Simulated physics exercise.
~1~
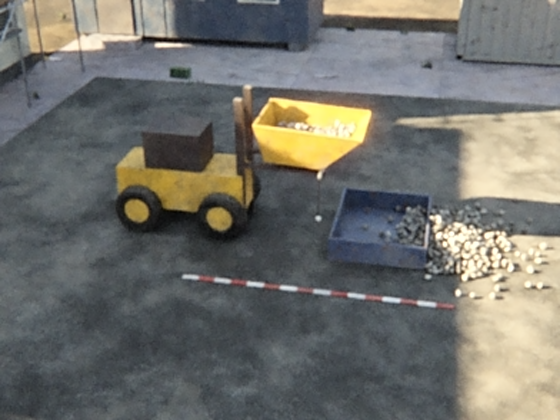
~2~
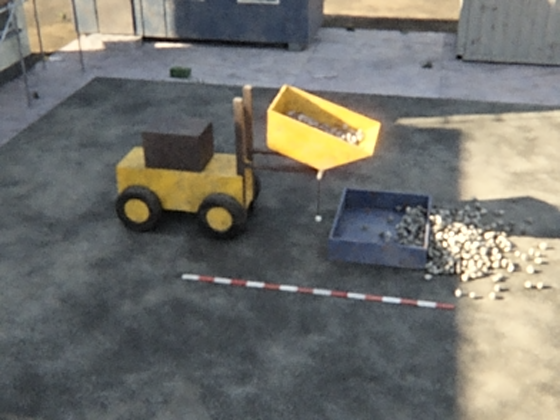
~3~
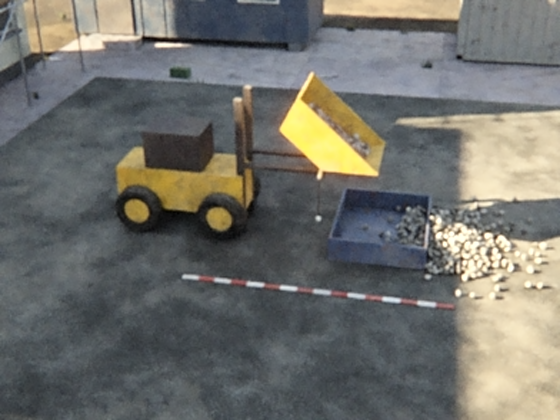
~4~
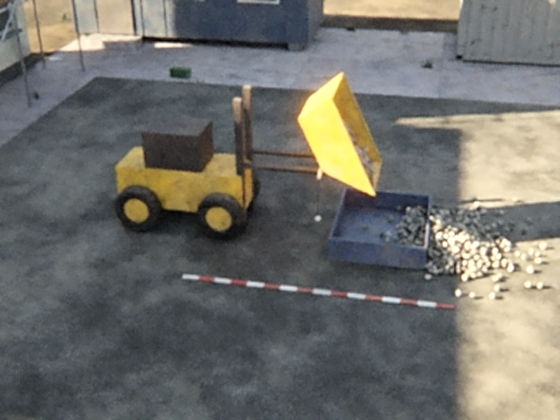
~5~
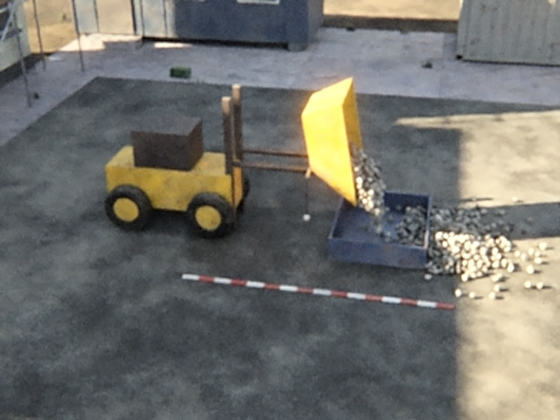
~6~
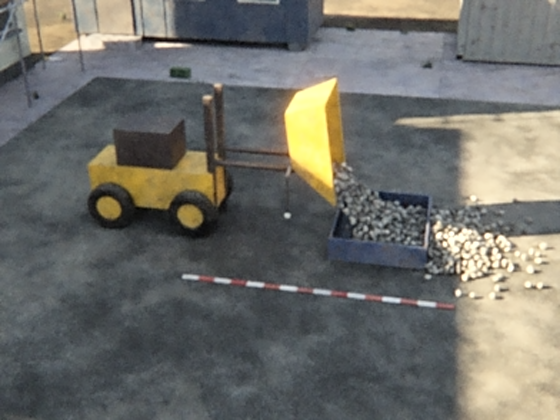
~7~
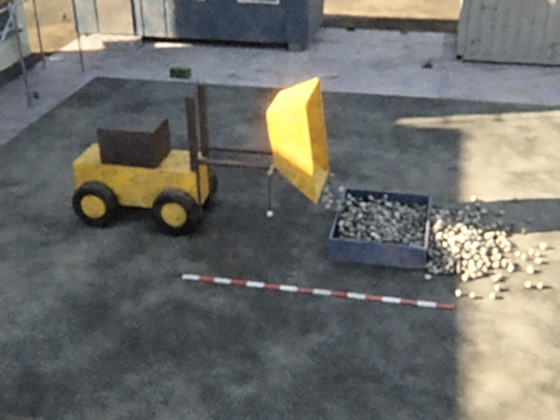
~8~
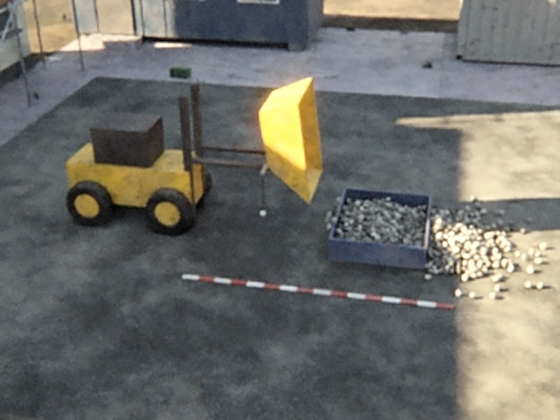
Yellow toy-like forklift tipping a yellow skip of stones into a blue bin while backing left, then stopping with bin filled.
